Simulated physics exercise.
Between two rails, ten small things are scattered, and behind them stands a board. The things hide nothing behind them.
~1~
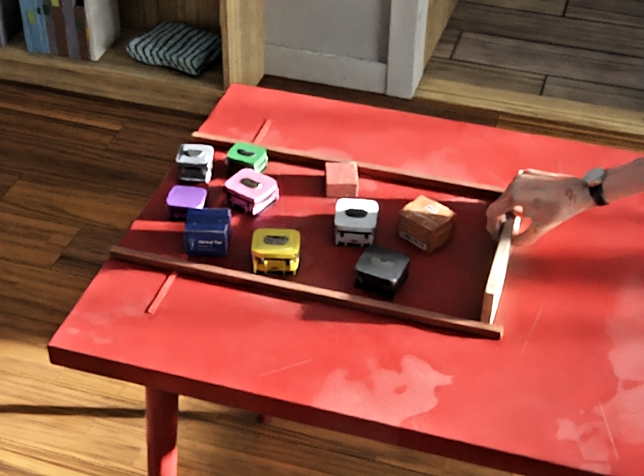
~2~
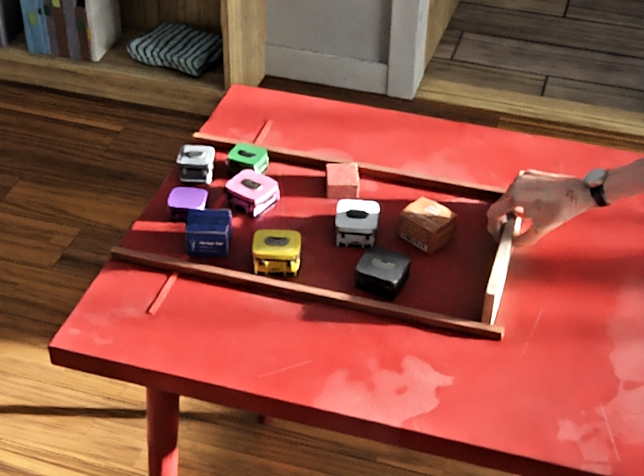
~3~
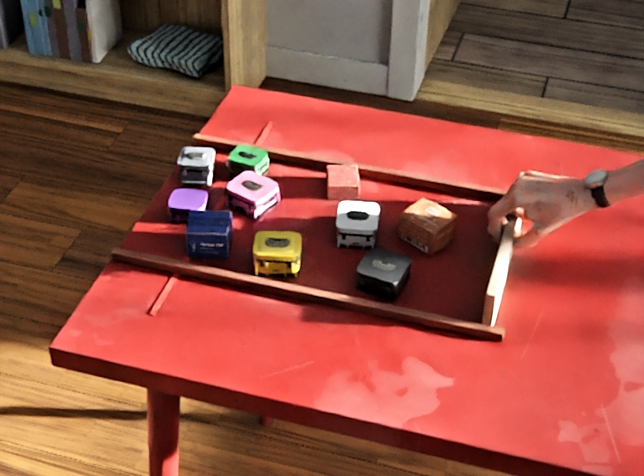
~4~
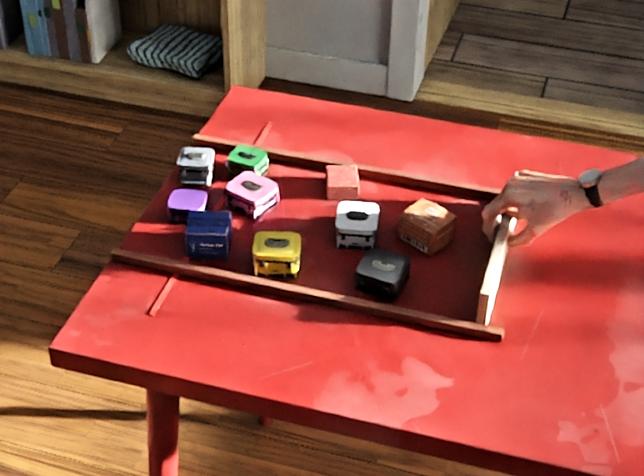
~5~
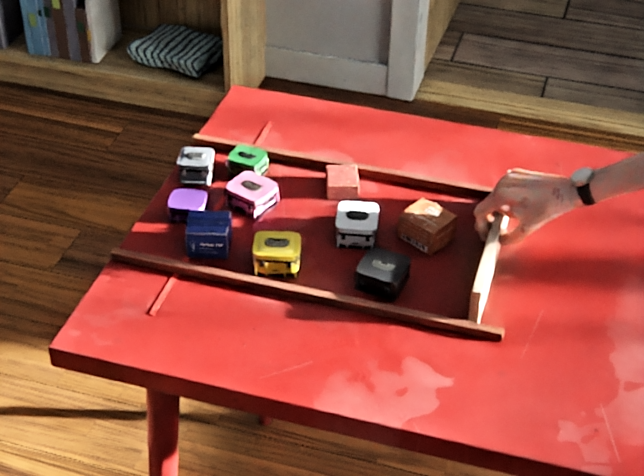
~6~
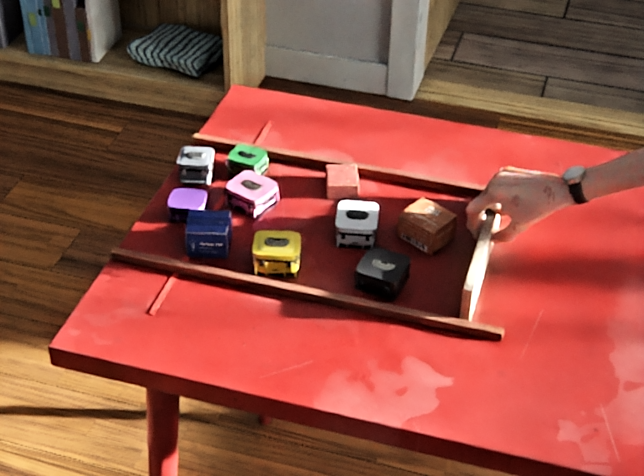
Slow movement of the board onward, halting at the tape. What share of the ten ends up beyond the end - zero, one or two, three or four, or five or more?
The edge claims three or four.
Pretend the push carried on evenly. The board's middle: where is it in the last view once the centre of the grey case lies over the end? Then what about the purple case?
The middle is at (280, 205) when it's the grey case, and at (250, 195) when it's the purple case.
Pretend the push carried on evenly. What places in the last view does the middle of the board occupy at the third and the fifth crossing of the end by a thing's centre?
About (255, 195) and about (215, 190).
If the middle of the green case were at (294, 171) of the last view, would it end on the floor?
From that start the object is safe.
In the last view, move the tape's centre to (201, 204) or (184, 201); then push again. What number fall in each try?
6 and 7 down on the floor.
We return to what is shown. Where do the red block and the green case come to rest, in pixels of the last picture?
The first comes to rest at (229, 158), and the second at (196, 155).
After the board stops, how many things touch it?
Well, it touches 3.
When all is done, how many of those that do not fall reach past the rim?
Looks like 2 of them.
A little later, none off yet; grey case at rest near (196, 166); purple case at rest near (188, 206); green case at rest near (248, 164).
Next, none off yet; grey case on its side near (155, 176); purple case shifted about its own width near (153, 202); green case shifted a little near (231, 161).
When it is over, the number that fall off is three or four; down, pink case, blue box, purple case and grey case.
